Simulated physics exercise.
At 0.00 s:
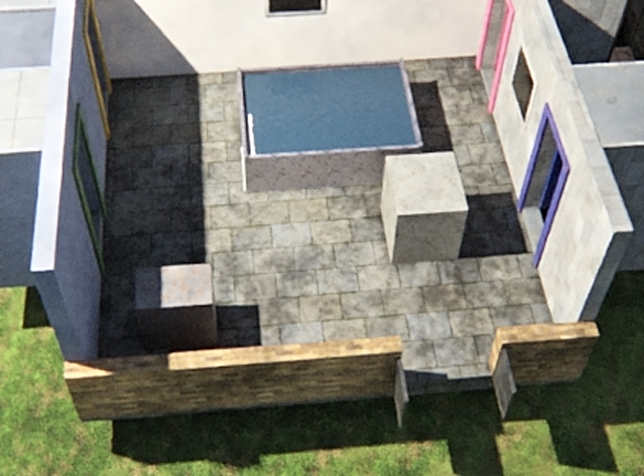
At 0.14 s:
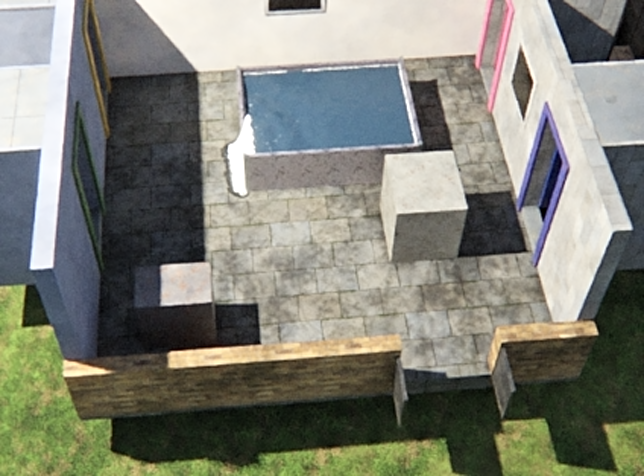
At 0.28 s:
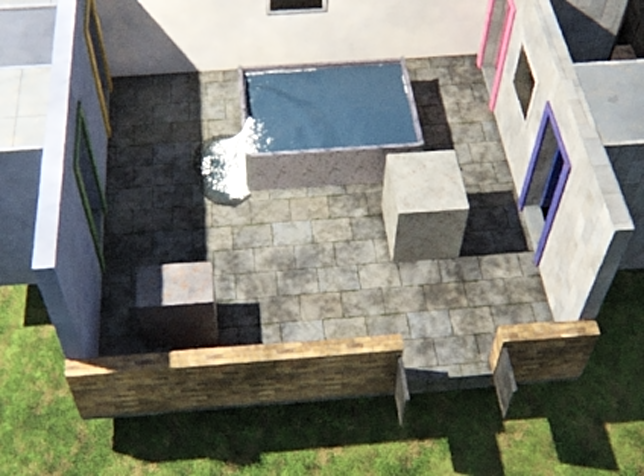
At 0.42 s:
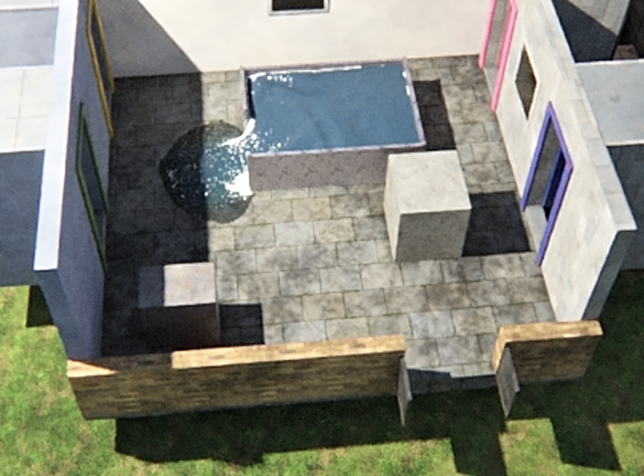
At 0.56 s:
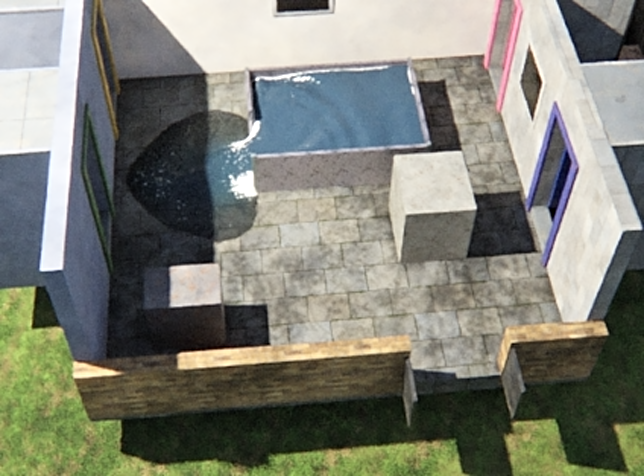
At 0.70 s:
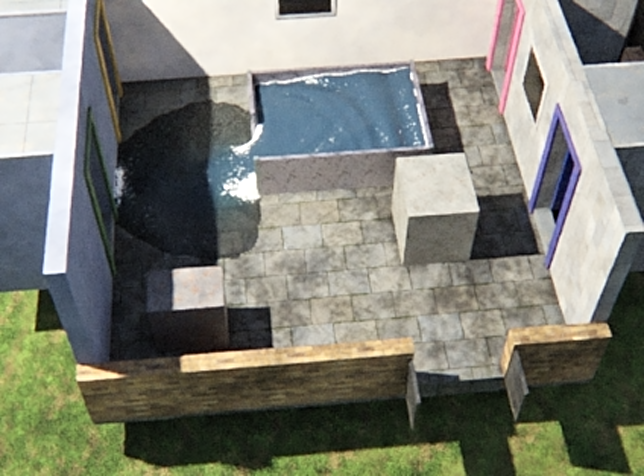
Water pours from the left end of a raised tank and spreads across the paved court.
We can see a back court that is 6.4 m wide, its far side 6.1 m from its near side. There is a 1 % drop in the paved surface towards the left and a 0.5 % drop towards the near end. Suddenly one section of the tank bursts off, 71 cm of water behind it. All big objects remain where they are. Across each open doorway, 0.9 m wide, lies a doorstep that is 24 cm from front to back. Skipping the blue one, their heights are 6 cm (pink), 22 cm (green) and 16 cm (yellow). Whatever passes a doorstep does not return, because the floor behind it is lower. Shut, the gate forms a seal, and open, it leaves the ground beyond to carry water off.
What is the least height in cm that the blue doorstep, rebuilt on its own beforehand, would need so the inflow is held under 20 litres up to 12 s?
Around 6.5 cm would be enough.
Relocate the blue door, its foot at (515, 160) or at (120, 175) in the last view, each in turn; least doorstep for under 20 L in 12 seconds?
You'd want about 7.0 cm there first, then about 33 cm.
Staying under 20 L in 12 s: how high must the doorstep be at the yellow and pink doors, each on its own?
You'd want some 18 cm at yellow and some 10.0 cm at pink.
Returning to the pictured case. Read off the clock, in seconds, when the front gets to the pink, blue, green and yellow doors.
So pink sees it at 4.5 s, blue at 5.5 s, green at 0.8 s and yellow at 0.9 s.
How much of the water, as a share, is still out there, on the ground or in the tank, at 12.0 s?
Share still there: Approx. 90 percent.
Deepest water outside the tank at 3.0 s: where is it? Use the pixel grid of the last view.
(110, 373).
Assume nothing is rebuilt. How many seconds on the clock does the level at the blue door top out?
I'd say near 10.5 seconds.
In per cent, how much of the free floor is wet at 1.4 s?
Roughly 25 percent of the floor is wet.
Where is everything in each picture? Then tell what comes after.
The first picture shows still water, 71 cm deep, in the tank at (327, 110); the blue door at (542, 193) is dry.
In the second picture, the gap is at (247, 156), the front 0.3 m out at (227, 153); the back of the tank holds 71 cm.
In the third picture, water pours out at (248, 156) and has run 0.7 m, to (203, 180); about 10 cm deep outside, 71 cm at the back.
In the fourth picture, the gap is at (250, 158), the front 1.3 m out at (167, 178); the back of the tank holds 71 cm.
In the fifth picture, the gap is at (255, 158), the front 1.9 m out at (134, 185); the back of the tank holds 71 cm.
In the sixth picture, the gap is at (258, 161), the front 2.2 m out at (116, 216); the back of the tank holds 68 cm; the blue door at (553, 194), 4.5 m from the gap, is still 4.4 m from the nearest water.
After 1.4 s water covers 25 % of the floor, deepest (40 cm) near (117, 192); it has not reached the blue door.
After 3.0 s water covers 40 % of the floor, deepest (43 cm) near (110, 373); it has not reached the blue door.
After 12.0 s water covers 100 % of the floor, deepest (14 cm) near (109, 396); 7 cm at the blue door, 0 litres in over its 13 cm doorstep.
At the blue door as built, the water arrived by 5.4 s and peaked near 9 cm at 10.6 s.
With a doorstep of 5.5 cm, 33 litres would have come in within the 12 s; with 7.5 cm, 10 litres. So under 20 litres takes about 6.5 cm.
